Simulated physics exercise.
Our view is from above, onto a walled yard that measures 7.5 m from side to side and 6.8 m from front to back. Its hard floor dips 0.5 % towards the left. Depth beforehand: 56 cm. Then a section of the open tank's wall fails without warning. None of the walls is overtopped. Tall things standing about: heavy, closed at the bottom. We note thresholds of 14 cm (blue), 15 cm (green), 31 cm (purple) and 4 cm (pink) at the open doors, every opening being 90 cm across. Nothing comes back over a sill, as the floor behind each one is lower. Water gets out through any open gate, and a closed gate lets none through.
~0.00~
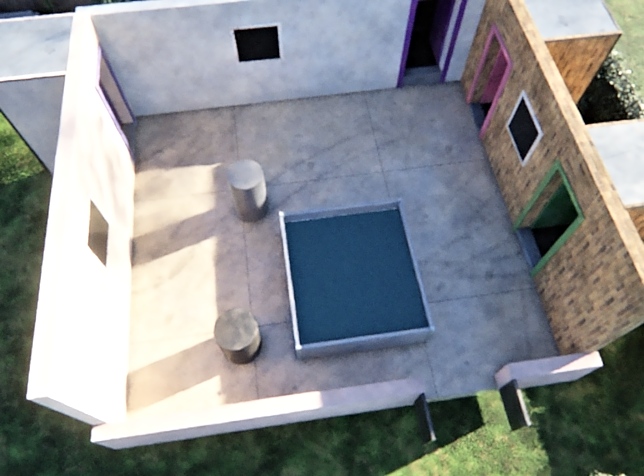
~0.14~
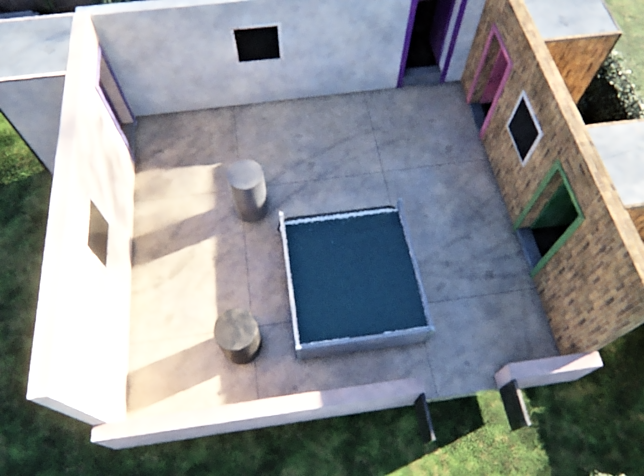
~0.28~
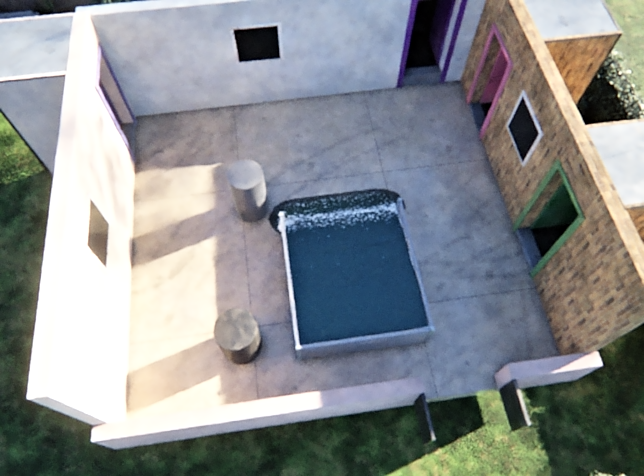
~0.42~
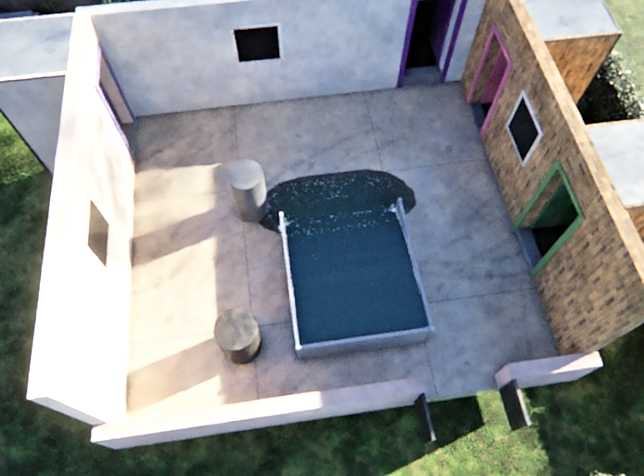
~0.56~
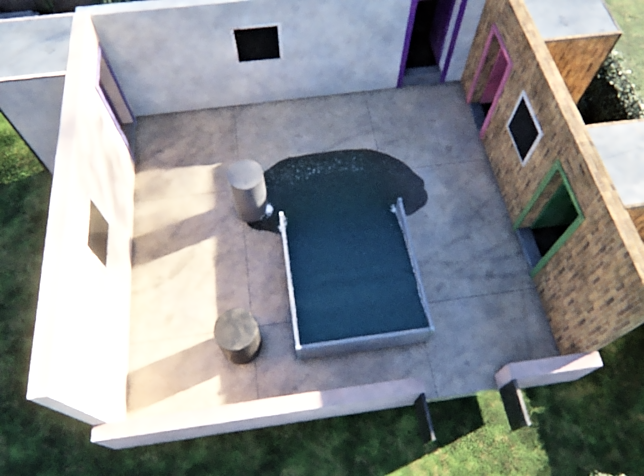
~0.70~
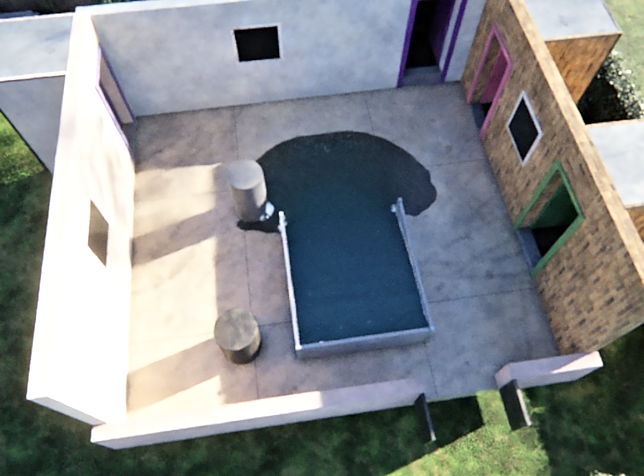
A walled yard with a pale stone floor is seen from above by a still camera, with white walls at the left and back and a brick wall at the right. A rectangular tank of dark blue water stands near the middle, two grey cylinders to its left, beside purple, pink and green doorways. The tank's far side gives way and water pours out, spreading backward and sideways in a dark, rounded pool that reaches around the nearer cylinder's base.
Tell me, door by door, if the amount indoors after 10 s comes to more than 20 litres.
My prediction: Blue door: Beyond the set amount; green door: Short of the set amount; purple door: Short of the set amount; pink door: Beyond the set amount.
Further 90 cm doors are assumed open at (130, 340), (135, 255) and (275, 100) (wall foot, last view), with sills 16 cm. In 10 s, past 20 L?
Check each in turn: The first fails, the second fails, the third succeeds.
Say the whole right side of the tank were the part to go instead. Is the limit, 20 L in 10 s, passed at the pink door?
Against that limit: Pink beyond it.
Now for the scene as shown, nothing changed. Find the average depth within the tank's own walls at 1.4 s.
About 35 cm.
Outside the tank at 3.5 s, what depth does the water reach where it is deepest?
Roughly 31 cm.
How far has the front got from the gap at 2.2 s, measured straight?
Some 4.8 metres from the gap.
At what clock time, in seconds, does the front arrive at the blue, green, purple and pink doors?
Blue = 2.8 s, green = 5.0 s, purple = 1.8 s, pink = 2.2 s.
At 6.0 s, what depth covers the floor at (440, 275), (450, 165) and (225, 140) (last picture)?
Depths: About 2, 9 and 8 centimetres.
After 1.4 s water covers 30 % of the floor and is deepest (30 cm) near (312, 99); blue door not reached, green door not reached, purple door not reached, pink door not reached.
After 2.2 s water covers 35 % of the floor and is deepest (32 cm) near (272, 104); blue door not reached, green door not reached, purple door 15 cm at the sill, 0 L in, pink door not reached.
After 3.5 s water covers 45 % of the floor and is deepest (31 cm) near (137, 119); blue door 26 cm at the sill, 12 L in, green door not reached, purple door 20 cm at the sill, 0 L in, pink door 16 cm at the sill, 13 L in.
After 6.0 s water covers 80 % of the floor and is deepest (18 cm) near (136, 144); blue door 17 cm at the sill, 95 L in, green door 4 cm at the sill, 0 L in, purple door 13 cm at the sill, 0 L in, pink door 12 cm at the sill, 130 L in.
After 10.0 s water covers 100 % of the floor and is deepest (11 cm) near (127, 429); blue door 8 cm at the sill, 100 L in, green door 3 cm at the sill, 0 L in, purple door 5 cm at the sill, 0 L in, pink door 5 cm at the sill, 177 L in.
